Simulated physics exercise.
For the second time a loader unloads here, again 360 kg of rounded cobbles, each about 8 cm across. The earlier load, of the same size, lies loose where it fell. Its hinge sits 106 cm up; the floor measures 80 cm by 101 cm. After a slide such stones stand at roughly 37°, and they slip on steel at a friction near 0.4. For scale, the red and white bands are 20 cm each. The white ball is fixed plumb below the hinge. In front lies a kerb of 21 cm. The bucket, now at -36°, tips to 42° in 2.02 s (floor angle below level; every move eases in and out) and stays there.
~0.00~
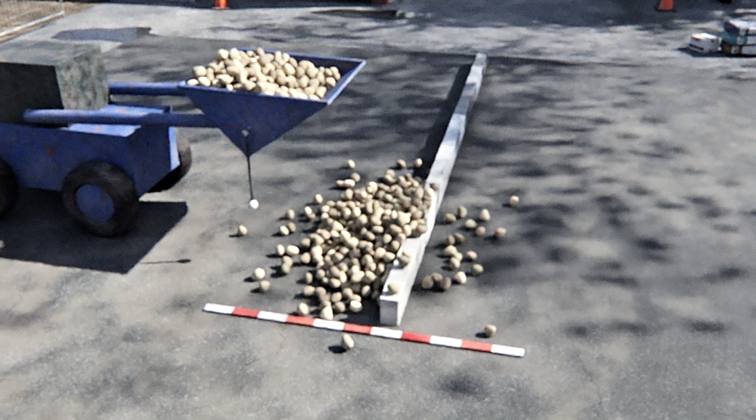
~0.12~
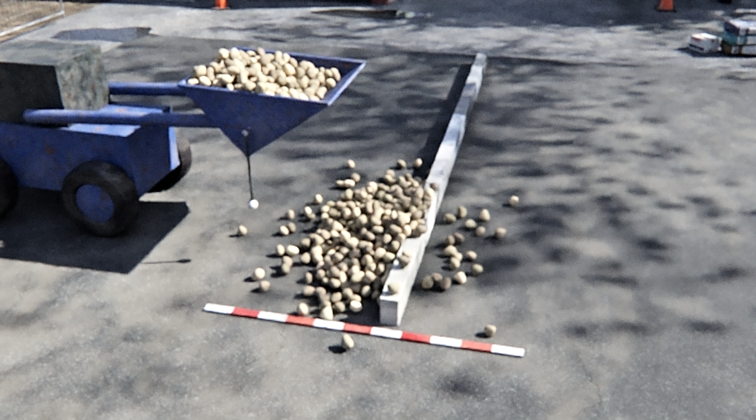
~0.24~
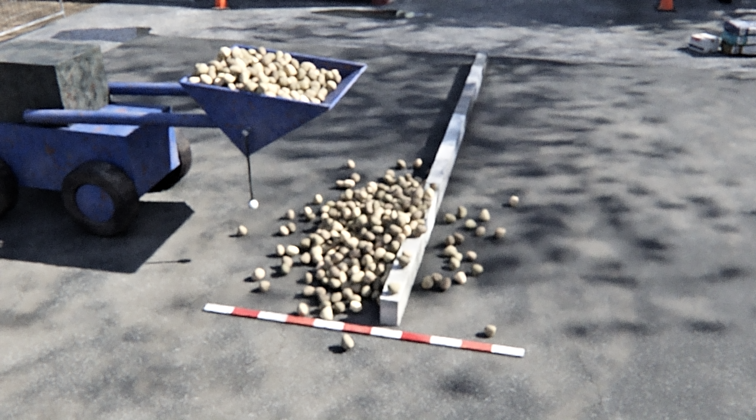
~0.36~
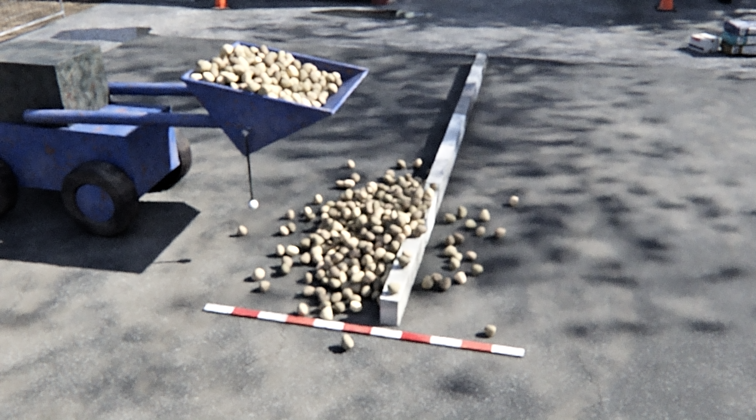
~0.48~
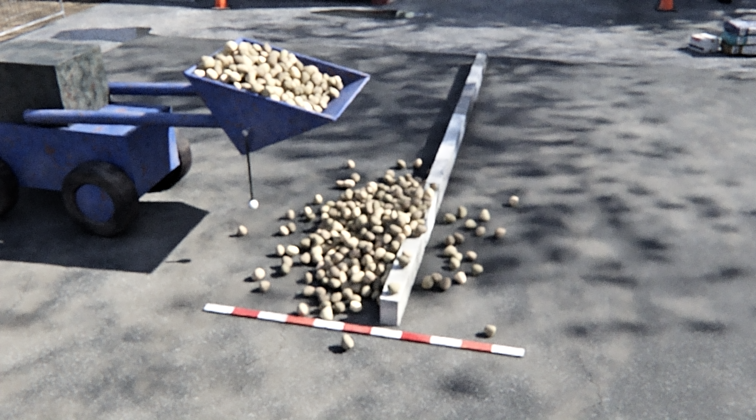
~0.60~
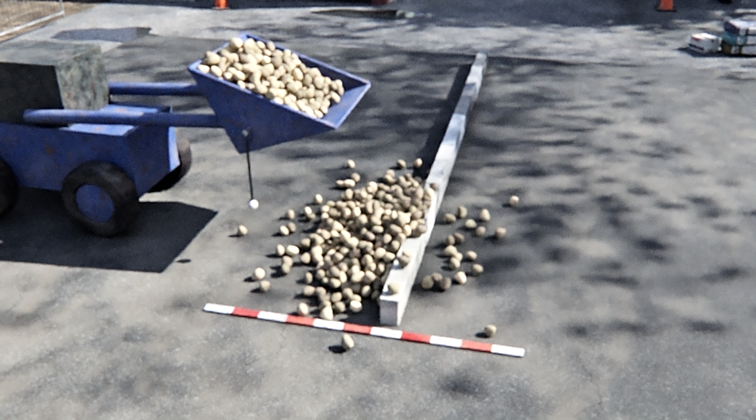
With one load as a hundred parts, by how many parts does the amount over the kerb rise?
Some 2 per cent is added.
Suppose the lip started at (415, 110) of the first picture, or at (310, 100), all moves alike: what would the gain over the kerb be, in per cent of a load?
First some 90, then 0 per cent.
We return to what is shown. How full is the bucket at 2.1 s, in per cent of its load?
It holds some 10 per cent.
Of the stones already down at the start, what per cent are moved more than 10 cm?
About 10 per cent.
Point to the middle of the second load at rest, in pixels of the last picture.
Around (349, 217).
After 1.5 s the floor is at 30°; in per cent of one load, 85 in the bucket, 112 on this side of the kerb, 4 over the kerb; the foremost stones are at (485, 249).
After 2.1 s the floor is at 42°; in per cent of one load, 10 in the bucket, 185 on this side of the kerb, 5 over the kerb; the foremost stones are at (485, 249).
After 2.5 s the floor is at 42°; in per cent of one load, 0 in the bucket, 195 on this side of the kerb, 5 over the kerb; the foremost stones are at (490, 244).
After 5.0 s the floor is at 42°; in per cent of one load, 0 in the bucket, 195 on this side of the kerb, 6 over the kerb; the foremost stones are at (491, 244). Net gain over the kerb, 2.
